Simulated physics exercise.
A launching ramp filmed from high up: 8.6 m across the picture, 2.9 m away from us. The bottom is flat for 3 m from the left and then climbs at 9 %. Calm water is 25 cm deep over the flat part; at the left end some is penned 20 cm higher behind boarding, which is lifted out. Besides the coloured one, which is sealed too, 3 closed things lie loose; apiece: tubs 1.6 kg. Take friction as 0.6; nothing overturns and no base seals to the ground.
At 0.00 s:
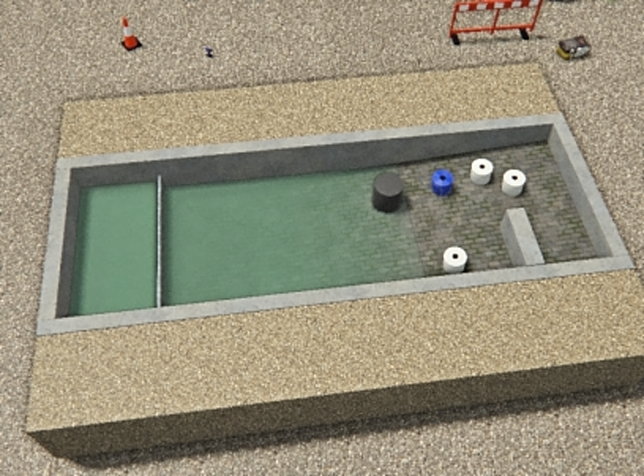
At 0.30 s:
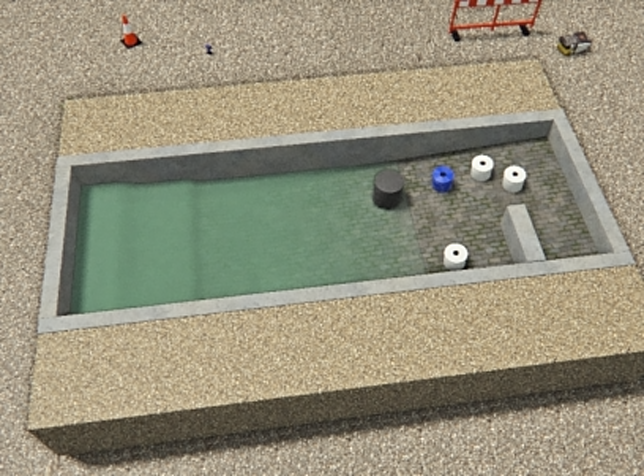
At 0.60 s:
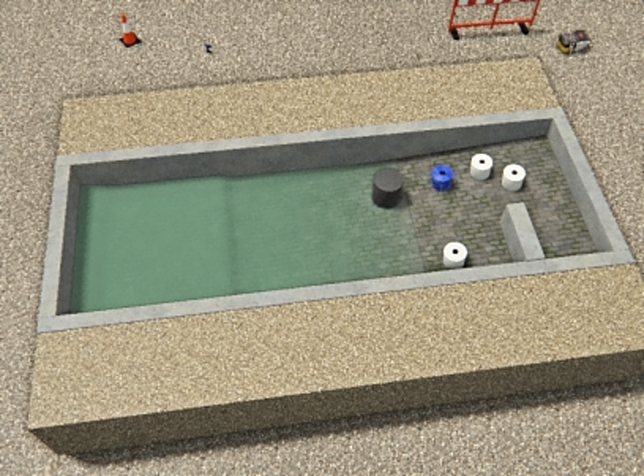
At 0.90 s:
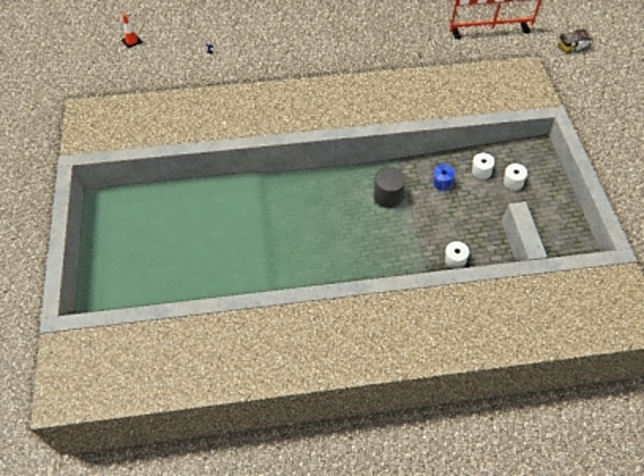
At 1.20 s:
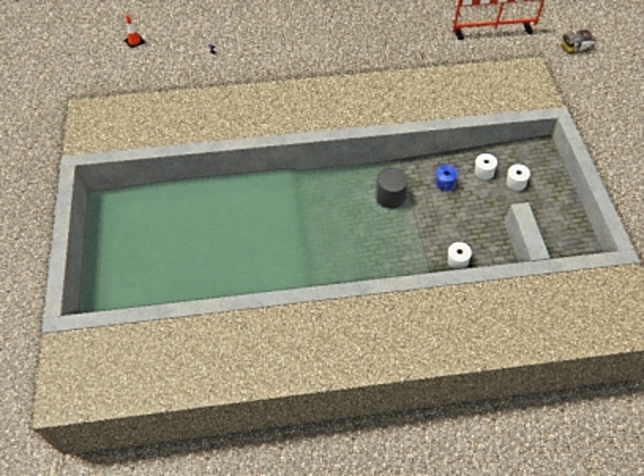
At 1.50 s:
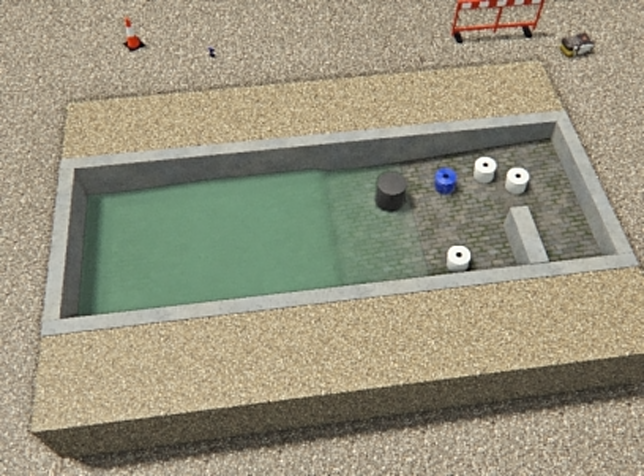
The video shows a walled ramp seen from above, with green water at the left; a board near the left end disappears and a low wave moves rightward, while the dark, blue and white containers stay in place.
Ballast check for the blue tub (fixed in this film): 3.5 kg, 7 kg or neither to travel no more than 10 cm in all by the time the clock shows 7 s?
I expect that neither weight holds it.
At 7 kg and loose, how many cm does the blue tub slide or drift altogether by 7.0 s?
Some 120 cm in all.
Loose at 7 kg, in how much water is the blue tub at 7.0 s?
Roughly 7 cm.
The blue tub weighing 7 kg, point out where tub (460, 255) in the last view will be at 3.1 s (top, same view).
Around (487, 250).
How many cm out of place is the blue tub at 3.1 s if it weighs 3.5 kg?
Roughly 5 cm.
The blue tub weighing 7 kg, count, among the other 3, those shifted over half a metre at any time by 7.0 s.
That makes 3.
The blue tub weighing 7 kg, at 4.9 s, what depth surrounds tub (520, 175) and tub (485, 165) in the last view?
Roughly 3 and 5 cm.
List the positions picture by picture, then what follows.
The blue tub at (444, 178), on the bottom; water covers 16.2 m2; 0 of 4 have shifted, in the first picture.
The blue tub at (445, 174), on the bottom; water covers 16.2 m2; 0 of 4 have shifted, in the second picture.
The blue tub at (444, 173) rests on the ground; water covers 16.2 m2; 0 of 4 have shifted, in the third picture.
The blue tub at (446, 173) rests on the ground; water covers 16.2 m2; 0 of 4 have shifted, in the fourth picture.
The blue tub at (448, 173) rests on the ground; water covers 16.2 m2; 0 of 4 have shifted, in the fifth picture.
The blue tub at (447, 176), on the bottom; 16.2 m2 under water; 0 of 4 have shifted, in the sixth picture.
After 2.1 s the blue tub would be 0 cm from its start with 3.5 kg and 0 cm from its start with 7 kg; 0 cm of water round it then.
After 3.1 s the blue tub would be 5 cm from its start with 3.5 kg and 0 cm from its start with 7 kg; 4 cm of water round it then.
After 4.9 s the blue tub would be 72 cm from its start with 3.5 kg and 30 cm from its start with 7 kg; 6 cm of water round it then.
After 7.0 s the blue tub would be 78 cm from its start with 3.5 kg and 50 cm from its start with 7 kg; 7 cm of water round it then.
